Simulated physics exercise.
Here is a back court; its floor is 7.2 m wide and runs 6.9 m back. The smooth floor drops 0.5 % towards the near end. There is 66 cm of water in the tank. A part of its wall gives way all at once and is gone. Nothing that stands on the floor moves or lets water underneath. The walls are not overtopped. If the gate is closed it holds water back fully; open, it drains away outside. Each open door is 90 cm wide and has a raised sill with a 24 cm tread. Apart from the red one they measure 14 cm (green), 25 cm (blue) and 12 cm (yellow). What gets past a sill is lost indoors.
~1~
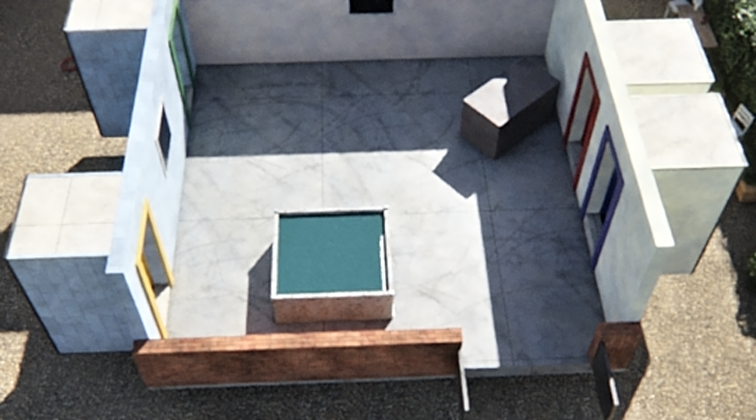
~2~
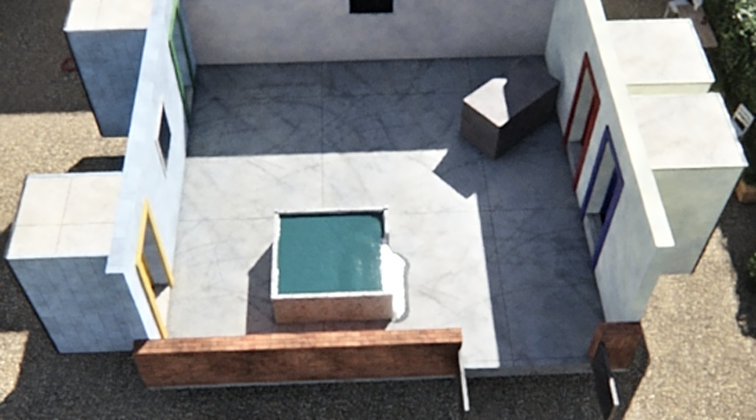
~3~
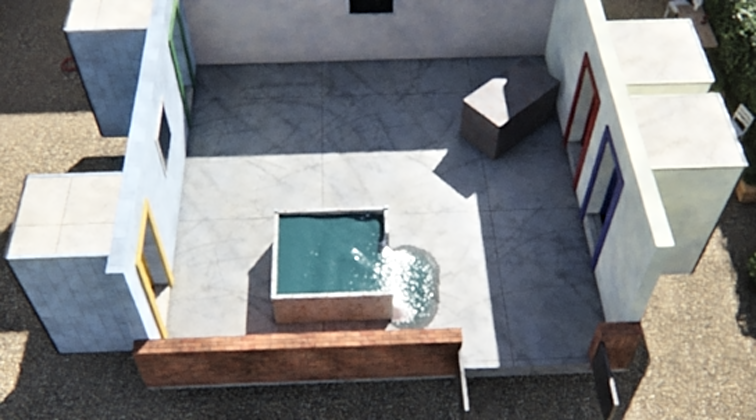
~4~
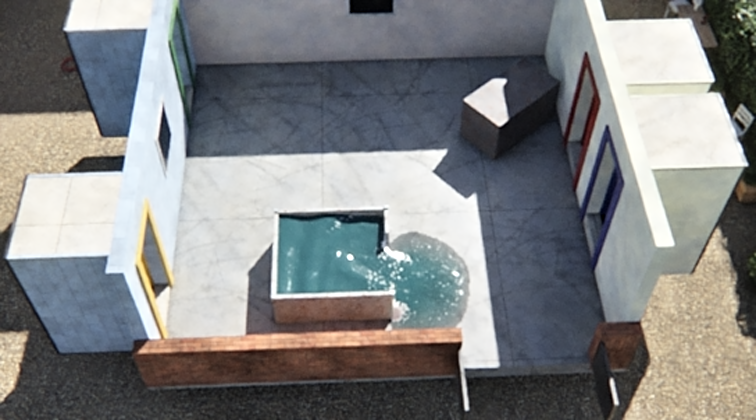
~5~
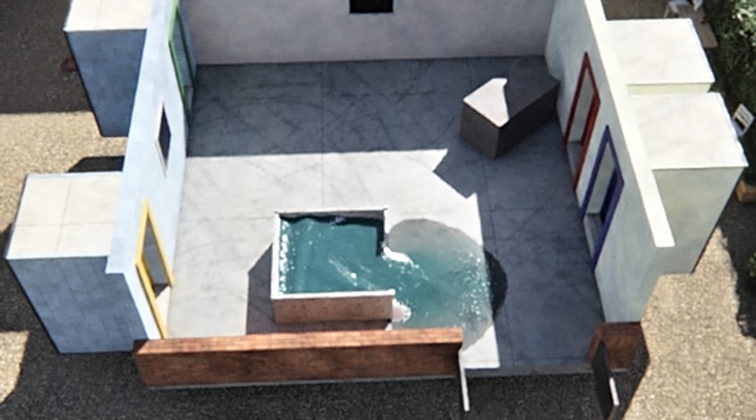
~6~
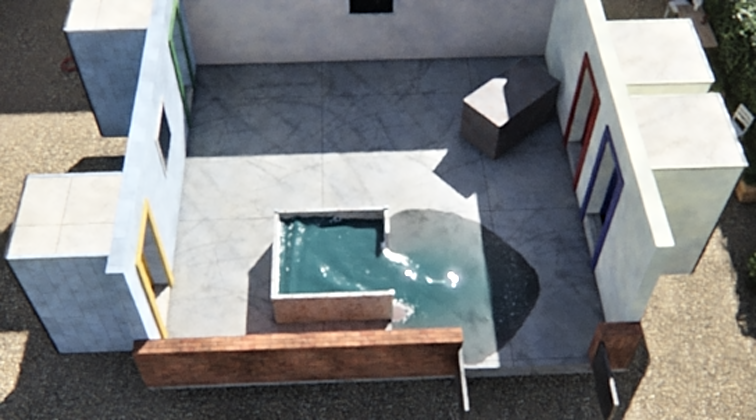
In a walled court with coloured doorways, a tank of blue-green water stands still until part of its right side disappears; water pours through the gap and spreads rightward across the grey floor in a widening rounded sheet.
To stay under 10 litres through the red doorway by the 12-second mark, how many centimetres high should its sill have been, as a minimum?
At least 12 cm or so.
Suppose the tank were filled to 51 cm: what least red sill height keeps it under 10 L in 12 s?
About 8.0 cm.
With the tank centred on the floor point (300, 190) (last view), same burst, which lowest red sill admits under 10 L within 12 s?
Then roughly 22 cm.
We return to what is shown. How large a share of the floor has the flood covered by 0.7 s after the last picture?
About 20 per cent.
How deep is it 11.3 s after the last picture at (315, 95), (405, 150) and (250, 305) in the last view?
In that order: 1, 2 and 0 cm.
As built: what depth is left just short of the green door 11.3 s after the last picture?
Some 0.0 cm.
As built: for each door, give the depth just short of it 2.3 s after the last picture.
In cm: Green 0, blue 18, red 10, yellow 0.
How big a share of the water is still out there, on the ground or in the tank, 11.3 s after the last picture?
About 54 per cent.
Then, 0.7 s after the last picture water covers 20 % of the floor, deepest (33 cm) near (397, 299); it has not reached the red door.
Then, 2.3 s after the last picture water covers 25 % of the floor, deepest (22 cm) near (600, 339); 10 cm at the red door, 0 litres in over its 20 cm sill.
Then, 11.3 s after the last picture water covers 65 % of the floor, deepest (5 cm) near (602, 349); 3 cm at the red door, 0 litres in over its 20 cm sill.
At the red door as built, the water peaked near 16 cm, 4.5 s after the last picture.
Run again over the same 12 s with other heights there, 26 litres in over 9.5 cm, 7 litres over 13 cm. The limit of 10 litres is kept from about 12 cm up.
